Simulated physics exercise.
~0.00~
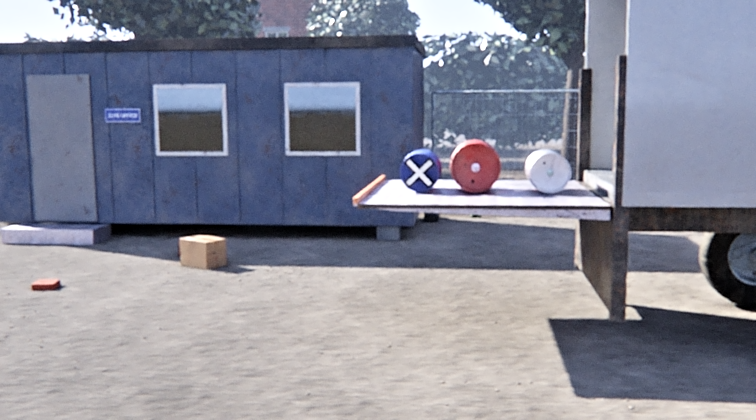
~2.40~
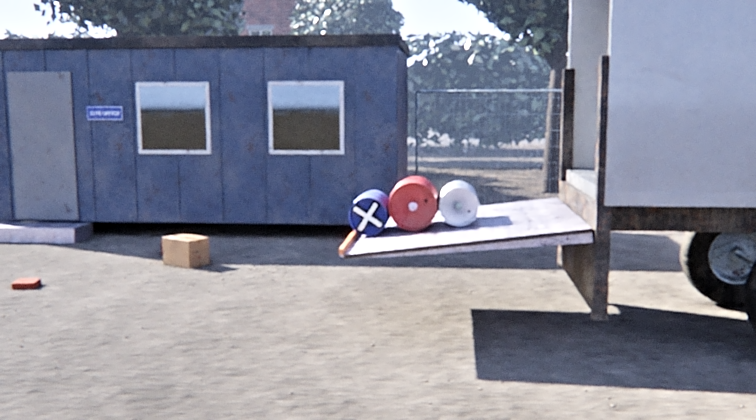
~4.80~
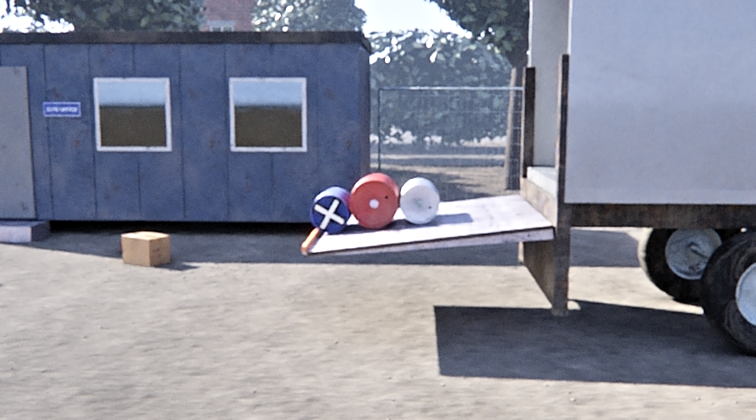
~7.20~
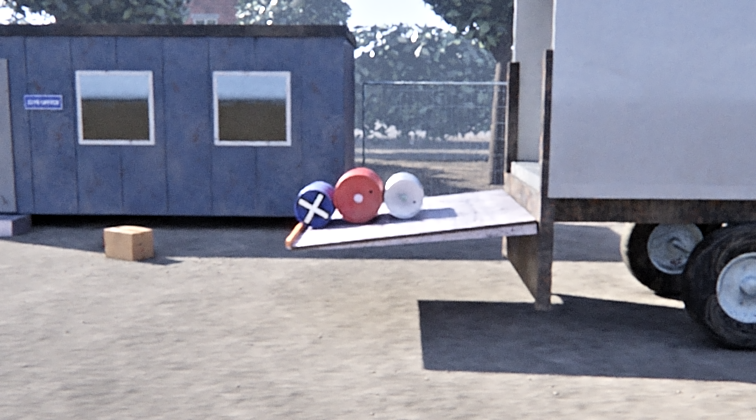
Three kegs, a blue one with a white cross, a red one and a white one, stand end-on in a row on the raised tail-lift of a lorry, seen from the side across a sunlit yard. A blue cabin stands behind at the left, with a small box on the ground before it. The plate sinks a little and tilts down towards its outer edge, and the kegs roll left. The blue keg halts at the low stop, with the red and white ones close behind it. The view drifts right, and all three stay resting on the sloping plate.
